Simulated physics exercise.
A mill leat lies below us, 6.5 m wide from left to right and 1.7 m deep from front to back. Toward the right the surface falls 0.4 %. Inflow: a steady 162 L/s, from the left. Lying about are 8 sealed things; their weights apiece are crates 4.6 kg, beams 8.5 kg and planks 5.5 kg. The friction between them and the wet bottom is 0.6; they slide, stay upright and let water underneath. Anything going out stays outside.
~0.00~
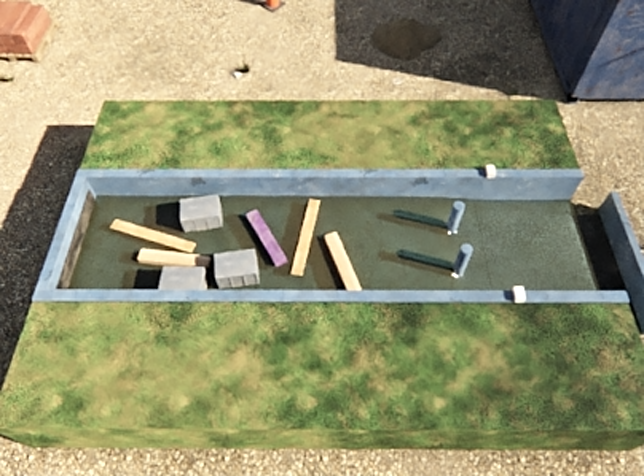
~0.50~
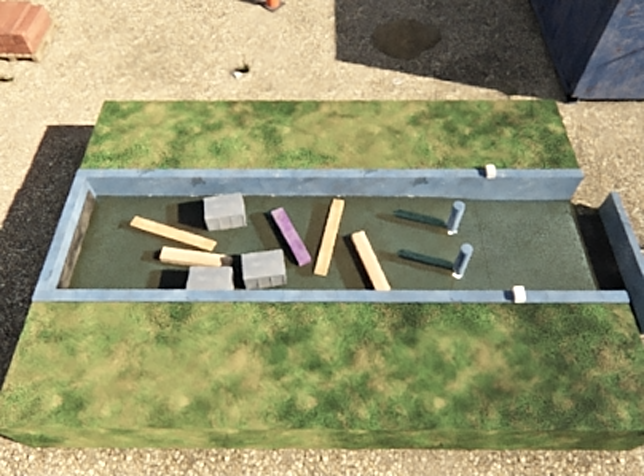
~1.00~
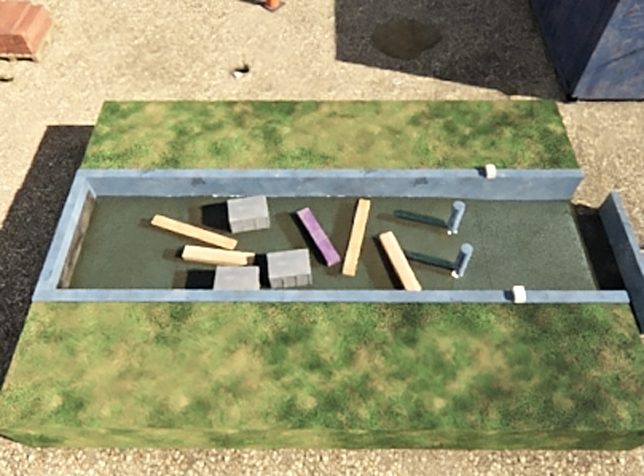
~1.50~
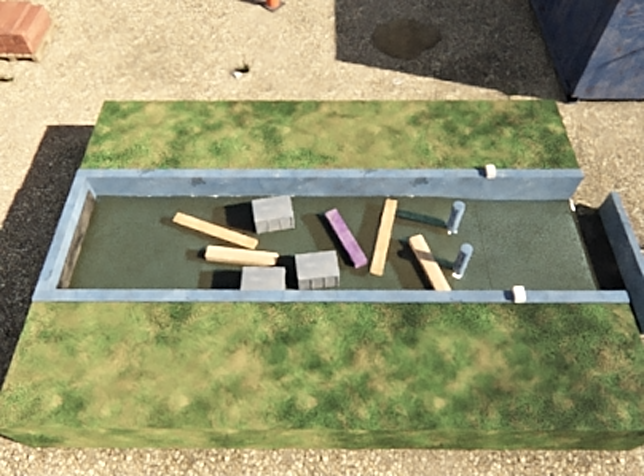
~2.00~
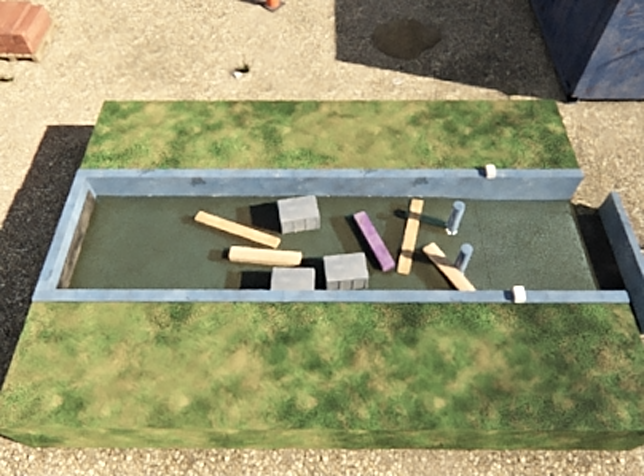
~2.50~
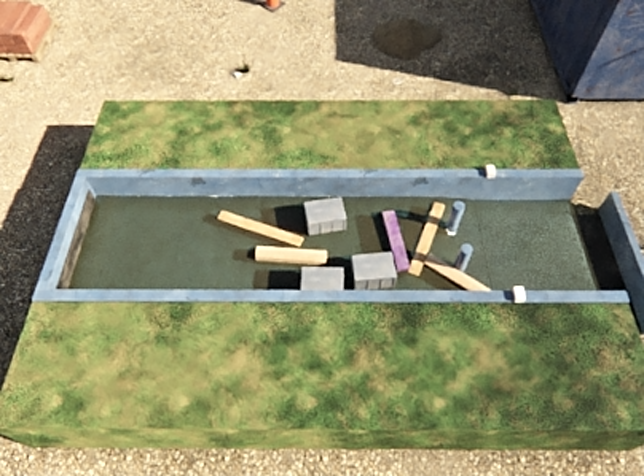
In a shallow water channel between grassy banks, a purple beam, pale planks and grey blocks drifted steadily to the right together, and the leading planks swung around as they met two upright blue posts.
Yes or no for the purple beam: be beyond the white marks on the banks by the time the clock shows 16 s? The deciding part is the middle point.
Outcome for the purple beam: It remains behind.
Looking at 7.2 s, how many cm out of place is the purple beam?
I'd put it at around 200 cm.
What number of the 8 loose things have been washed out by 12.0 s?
By then 1.
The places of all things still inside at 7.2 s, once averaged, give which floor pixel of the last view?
Centred roughly on (408, 255).
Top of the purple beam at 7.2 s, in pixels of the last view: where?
Roughly at (433, 234).
After 3.5 s the purple beam is near (433, 234), 2.2 m from its start, afloat; 1 of 8 are over the mark; 8 afloat.
After 7.2 s the purple beam is near (433, 234), 2.2 m from its start, afloat; 1 of 8 are over the mark; 7 afloat.
After 12.0 s the purple beam is near (433, 234), 2.2 m from its start, afloat; 1 of 8 are over the mark; 7 afloat.
After 16.0 s the purple beam is near (433, 233), 2.2 m from its start, afloat; 1 of 8 are over the mark; 7 afloat.
